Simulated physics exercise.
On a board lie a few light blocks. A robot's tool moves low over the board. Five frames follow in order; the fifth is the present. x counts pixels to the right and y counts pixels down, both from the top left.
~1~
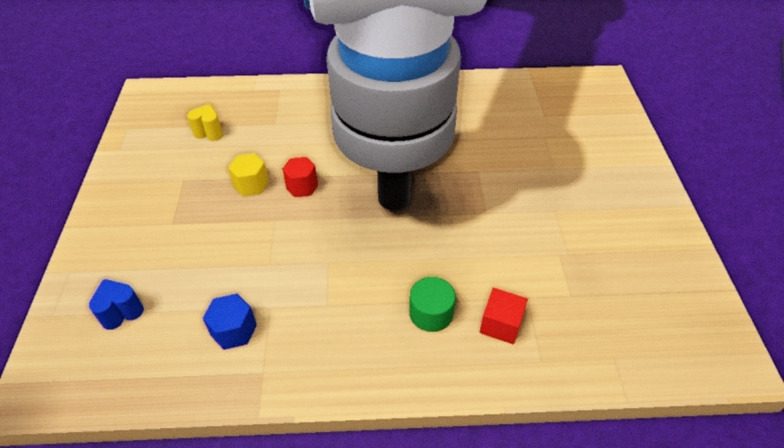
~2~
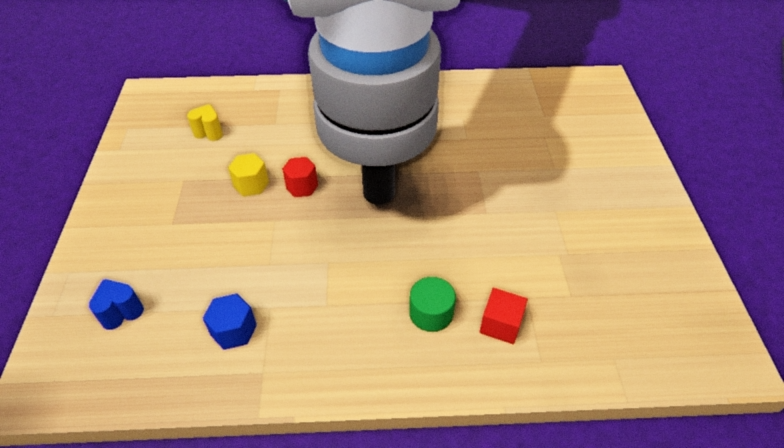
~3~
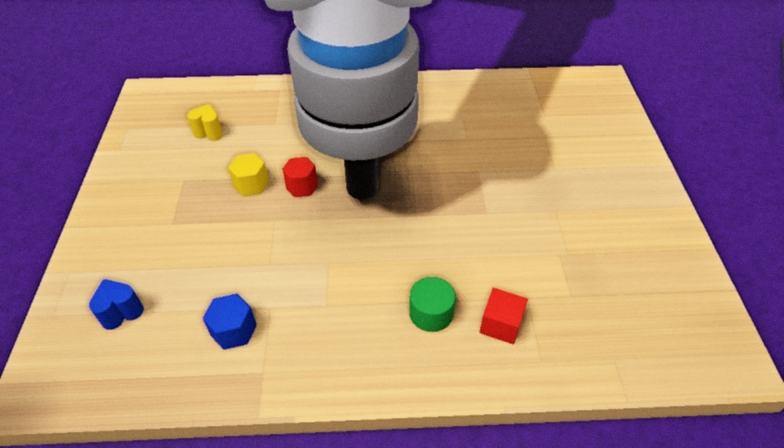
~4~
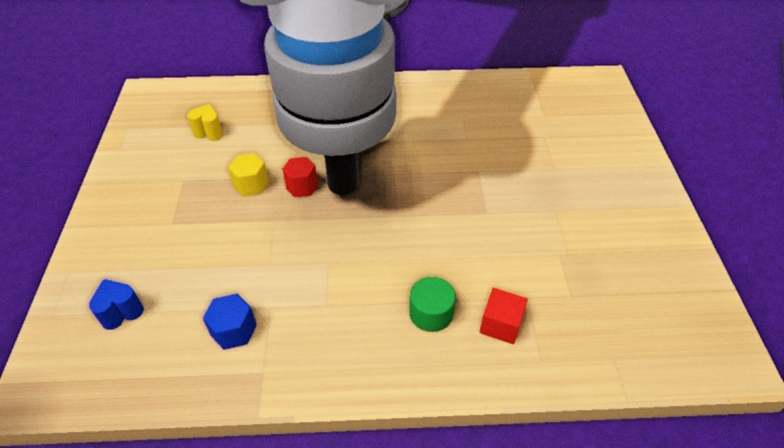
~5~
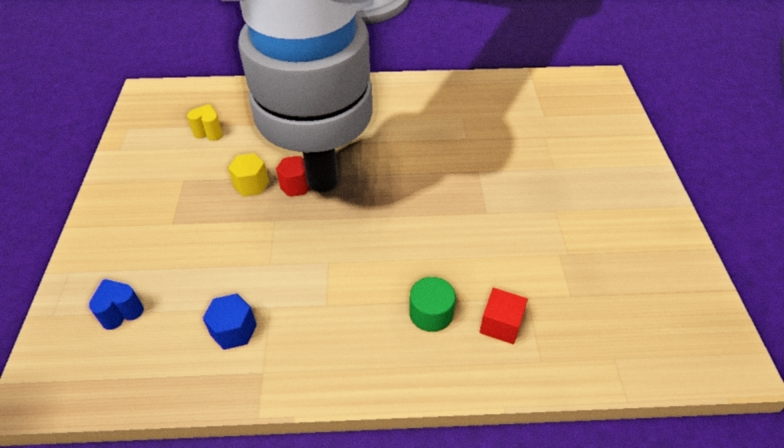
A robot arm moved left, low over a wooden board of small colored blocks, until its black tip met the red hexagonal block and nudged it slightly left, while the other blocks stayed still.
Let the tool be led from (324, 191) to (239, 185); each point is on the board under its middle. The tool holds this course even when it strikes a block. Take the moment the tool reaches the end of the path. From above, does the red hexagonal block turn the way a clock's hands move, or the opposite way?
The block turns clockwise.
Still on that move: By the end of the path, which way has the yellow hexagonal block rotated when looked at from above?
From overhead, the rotation is counterclockwise.
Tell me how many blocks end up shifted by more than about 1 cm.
It displaces two.
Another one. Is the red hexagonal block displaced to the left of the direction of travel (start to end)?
My answer is no.
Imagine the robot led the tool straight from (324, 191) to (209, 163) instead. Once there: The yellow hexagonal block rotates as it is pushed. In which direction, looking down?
It twists against the clock when seen from above.
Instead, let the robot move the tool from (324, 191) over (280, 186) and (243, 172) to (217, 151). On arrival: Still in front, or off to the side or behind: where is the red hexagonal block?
It is still ahead of the tool.
What follows on the original path. Halfway along, tool at (279, 179); yellow hexagonal block at (222, 161), turned 40° anticlockwise; red hexagonal block at (254, 156), turned 20° clockwise.
At the end, tool at (236, 175); yellow hexagonal block at (203, 159), turned 55° anticlockwise; red hexagonal block at (238, 144), turned 65° clockwise.
